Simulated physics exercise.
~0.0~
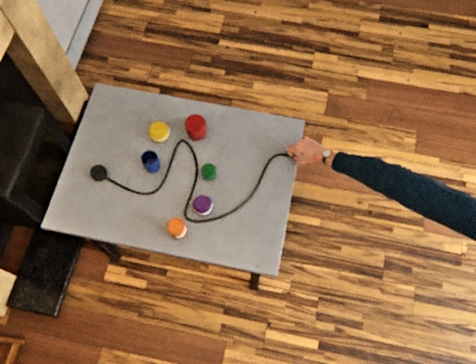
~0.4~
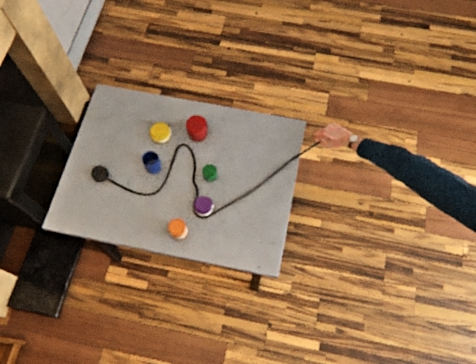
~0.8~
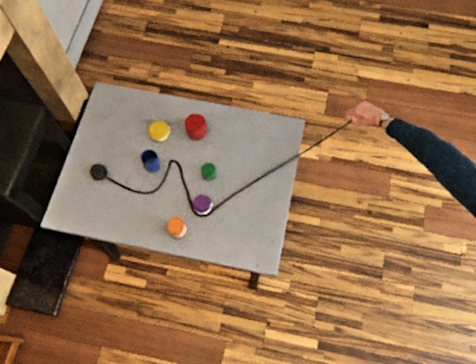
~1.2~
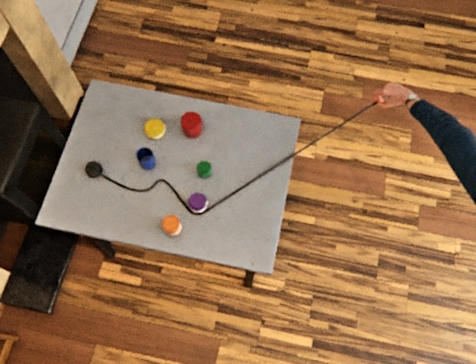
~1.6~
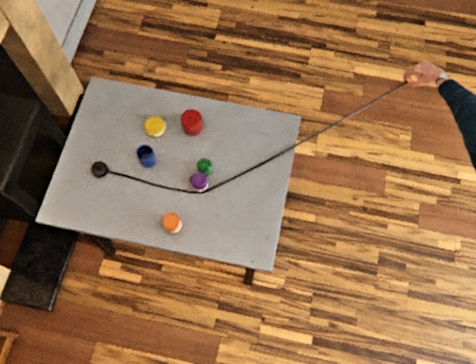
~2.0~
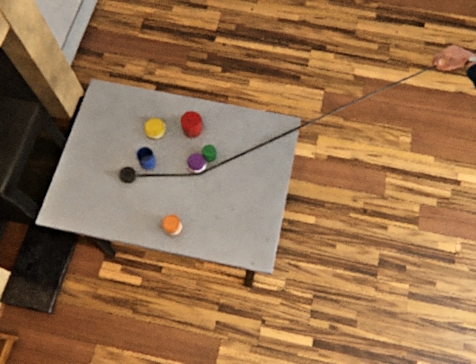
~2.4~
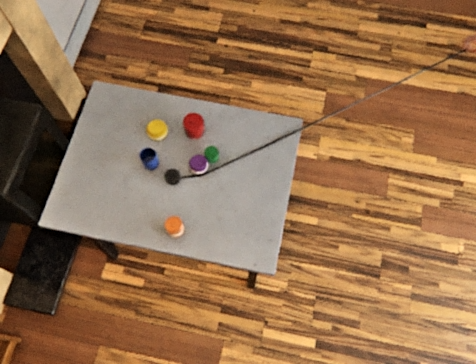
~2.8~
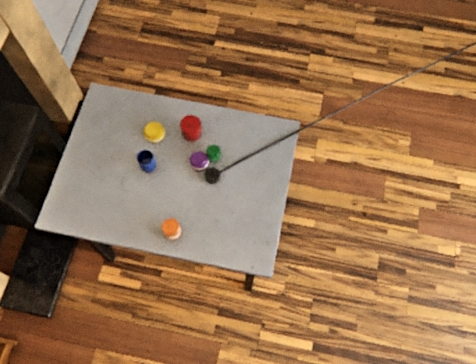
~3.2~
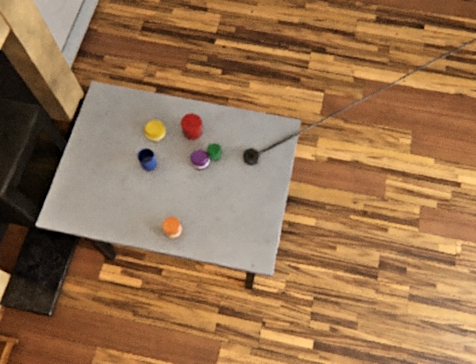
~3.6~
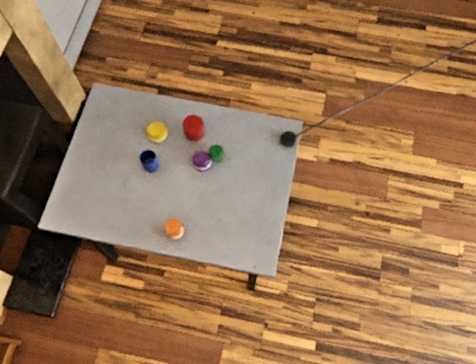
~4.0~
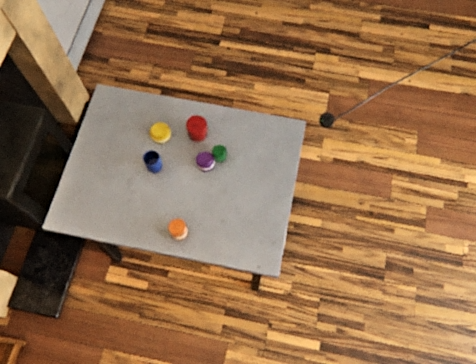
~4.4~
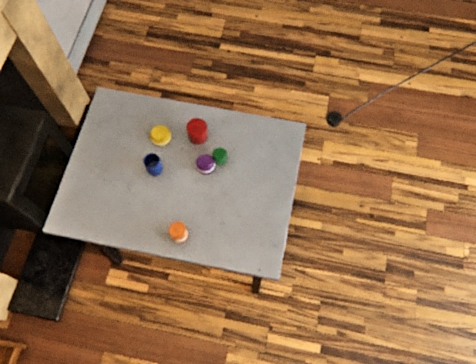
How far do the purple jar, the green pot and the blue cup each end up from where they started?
The purple jar is dragged the farthest, the green pot slides a moderate distance, and the blue cup barely shifts.
